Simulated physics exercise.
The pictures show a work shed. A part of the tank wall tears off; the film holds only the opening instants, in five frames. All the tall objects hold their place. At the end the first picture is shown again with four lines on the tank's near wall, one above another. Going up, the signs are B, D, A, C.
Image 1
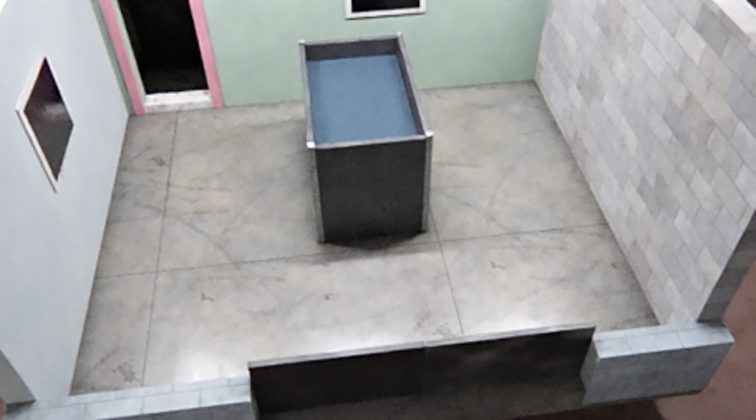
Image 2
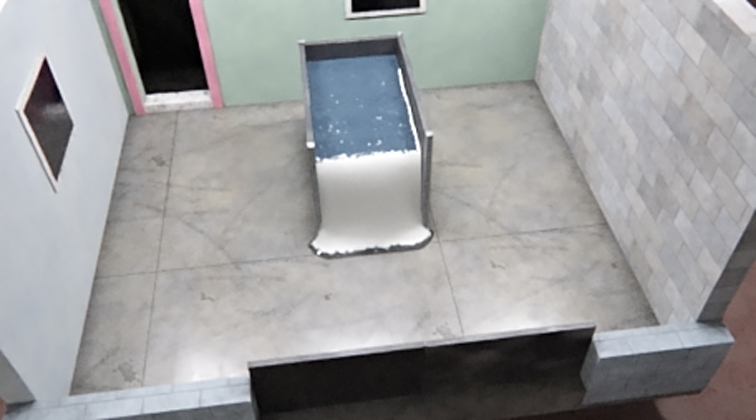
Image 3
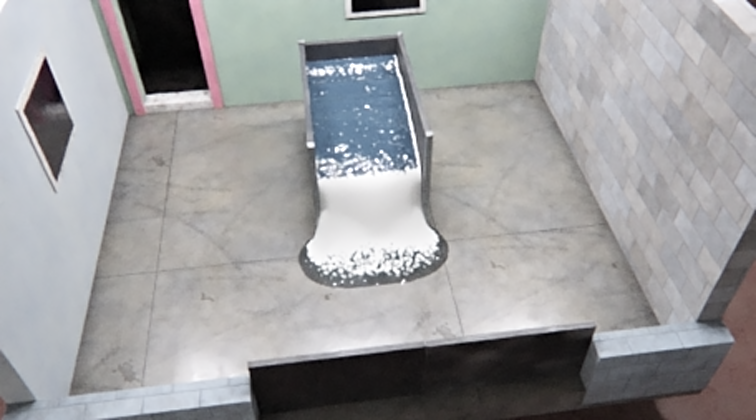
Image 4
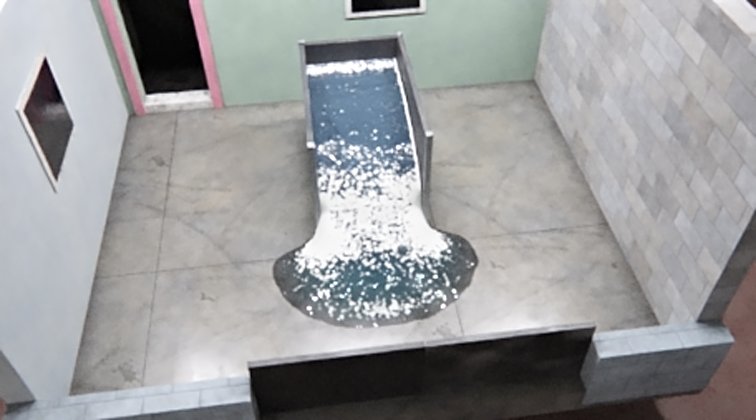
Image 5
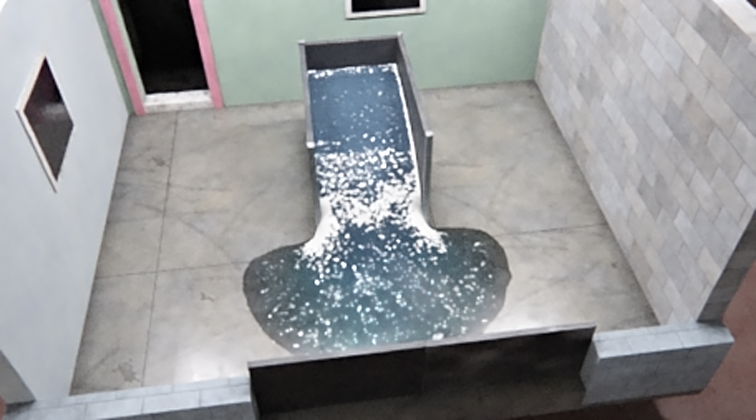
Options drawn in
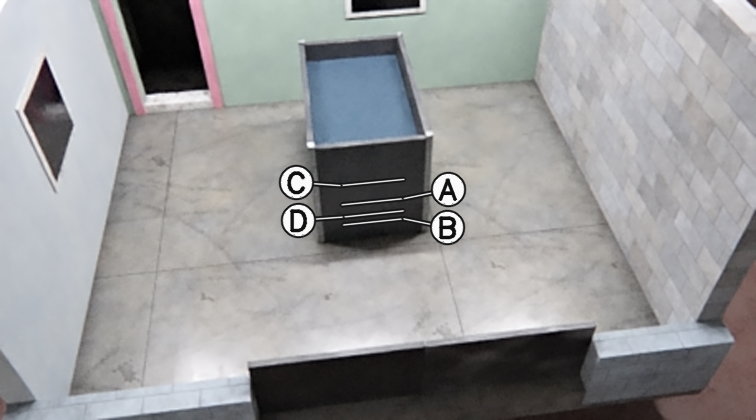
In a work shed with a pink doorway, water rests in a dark tank, then pours out through the tank's near end in a white, foaming rush and spreads across the grey floor in a widening, rounded pool.
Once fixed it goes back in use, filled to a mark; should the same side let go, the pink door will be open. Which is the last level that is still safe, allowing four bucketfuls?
Choose C.
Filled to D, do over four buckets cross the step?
No, that is safe.
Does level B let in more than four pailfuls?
No, not at all.
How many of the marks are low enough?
All four.
On the marked copy, A at (372, 201); B at (373, 221); C at (372, 182); D at (373, 213); from the bottom up B, D, A, C.
With A, nothing gets over.
With B, nothing gets over.
With C, a bucket or two gets in.
With D, nothing gets over.
